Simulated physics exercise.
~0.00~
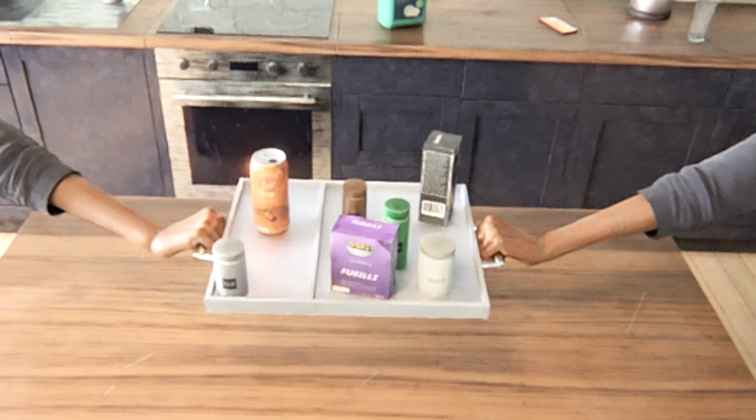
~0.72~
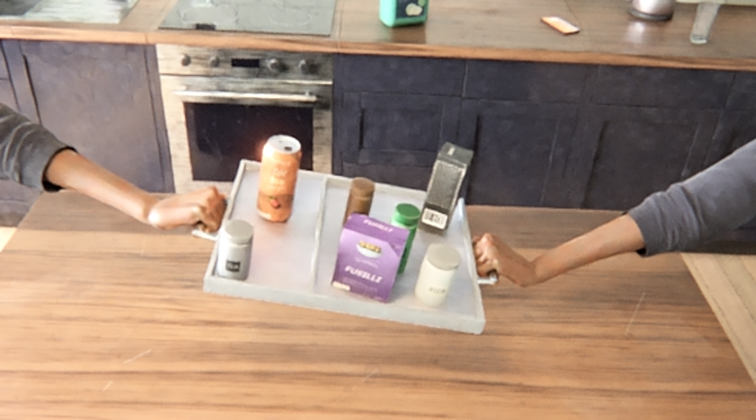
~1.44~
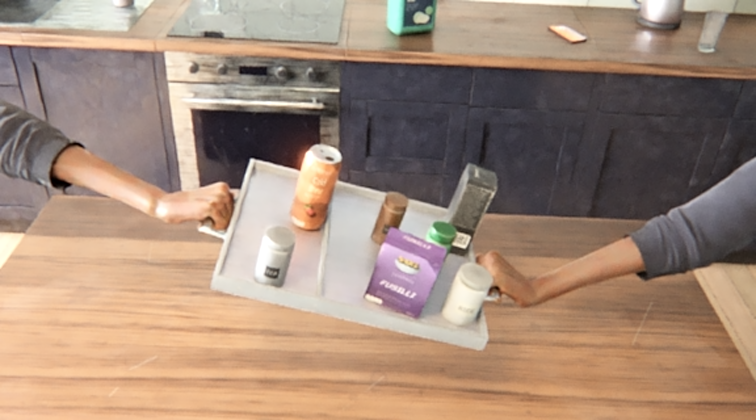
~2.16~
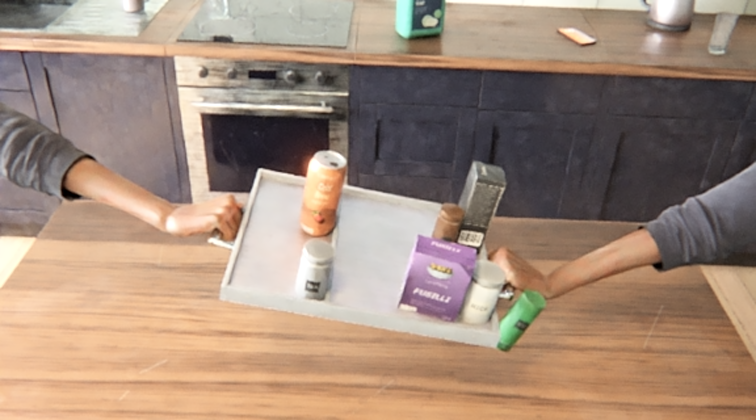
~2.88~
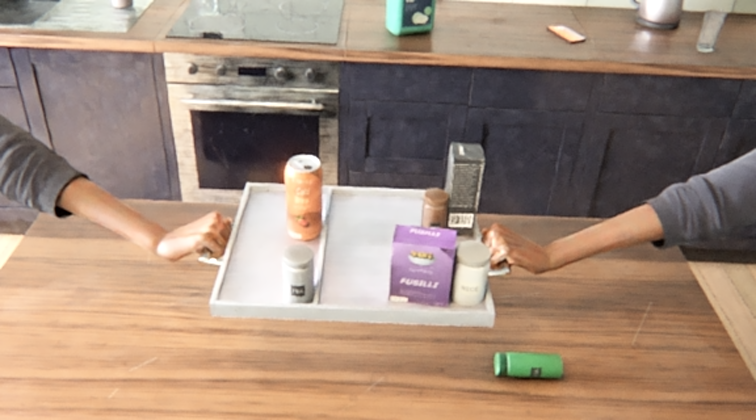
At the start, two hands hold a pale tray level above a wooden table, carrying an orange can, a black carton, a purple packet, a white jar and grey, brown and green shakers. The hands tip the tray down toward the right, and the things on it lean with it. As the tilt grows, the grey shaker, brown shaker and purple packet slide right. The green shaker then goes over the right end, upside down beside the hand. Finally the hands level the tray, with six items still upright on it and the green shaker lying on the table.
